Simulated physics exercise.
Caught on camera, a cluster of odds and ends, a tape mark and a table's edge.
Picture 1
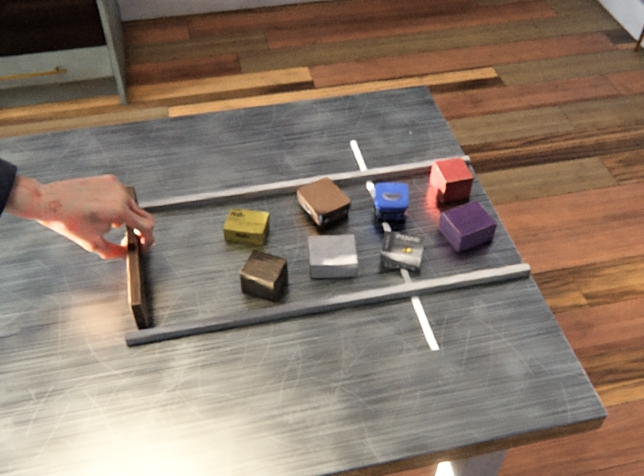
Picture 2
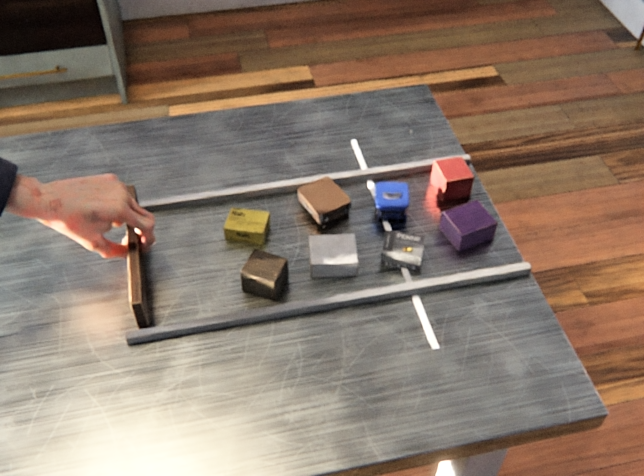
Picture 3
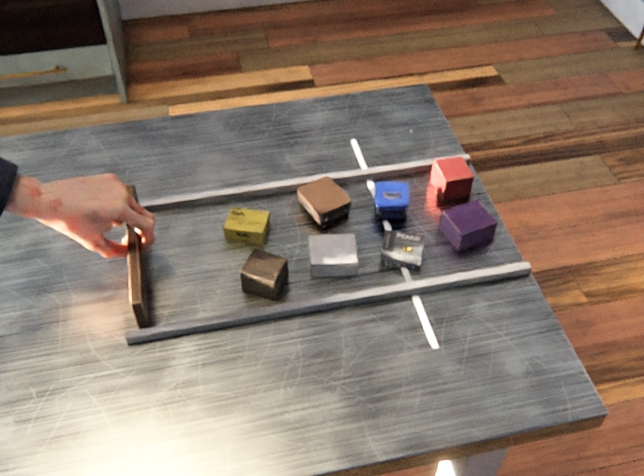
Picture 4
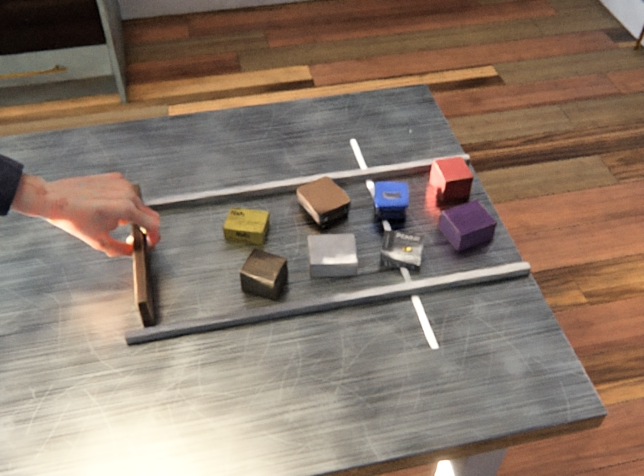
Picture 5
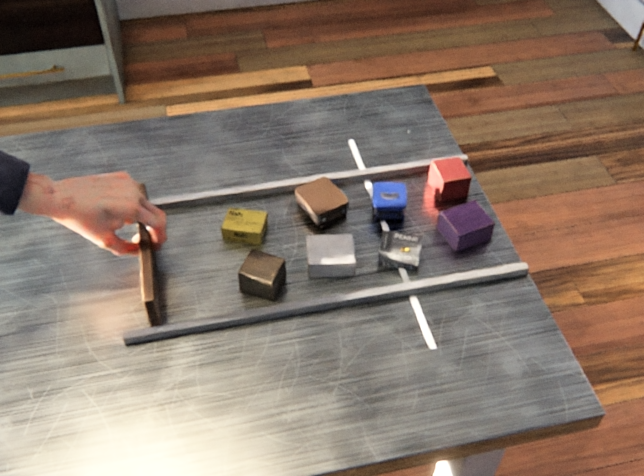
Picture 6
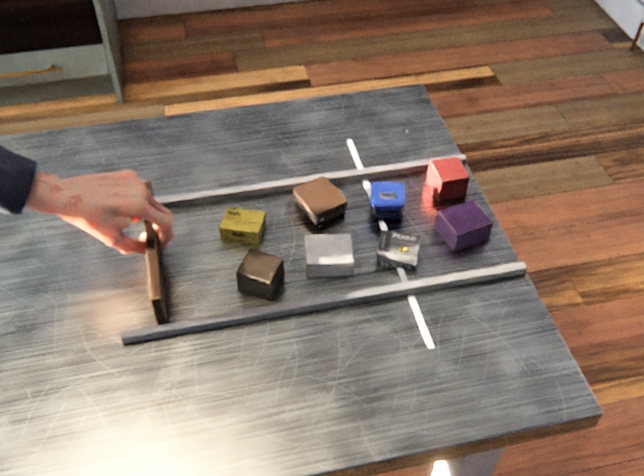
A hand slides an upright board slightly right toward several small blocks between two rails.
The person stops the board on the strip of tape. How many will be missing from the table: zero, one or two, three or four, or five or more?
Here the number that fall off is one or two.
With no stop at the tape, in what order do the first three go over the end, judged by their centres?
Earliest first: The purple block, then the red block, then the grey box.
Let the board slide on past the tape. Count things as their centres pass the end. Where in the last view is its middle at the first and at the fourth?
Its middle is around (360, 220) and later (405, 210).
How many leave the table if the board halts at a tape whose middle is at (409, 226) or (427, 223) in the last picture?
The counts: 4 and 4.
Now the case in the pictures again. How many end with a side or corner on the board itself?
The number is 2.
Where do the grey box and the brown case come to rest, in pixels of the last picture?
The grey box stops around (490, 231); the brown case around (427, 186).
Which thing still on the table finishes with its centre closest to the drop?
The grey box.
Early on, none off yet; red block at rest near (448, 179); purple block at rest near (464, 225); blue case at rest near (387, 202).
A while later, none off yet; red block travelled a little near (460, 177); purple block travelled about its own width near (495, 221); blue case travelled about its own width near (436, 195).
Finally, the number that fall off is one or two; lost, purple block and red block.
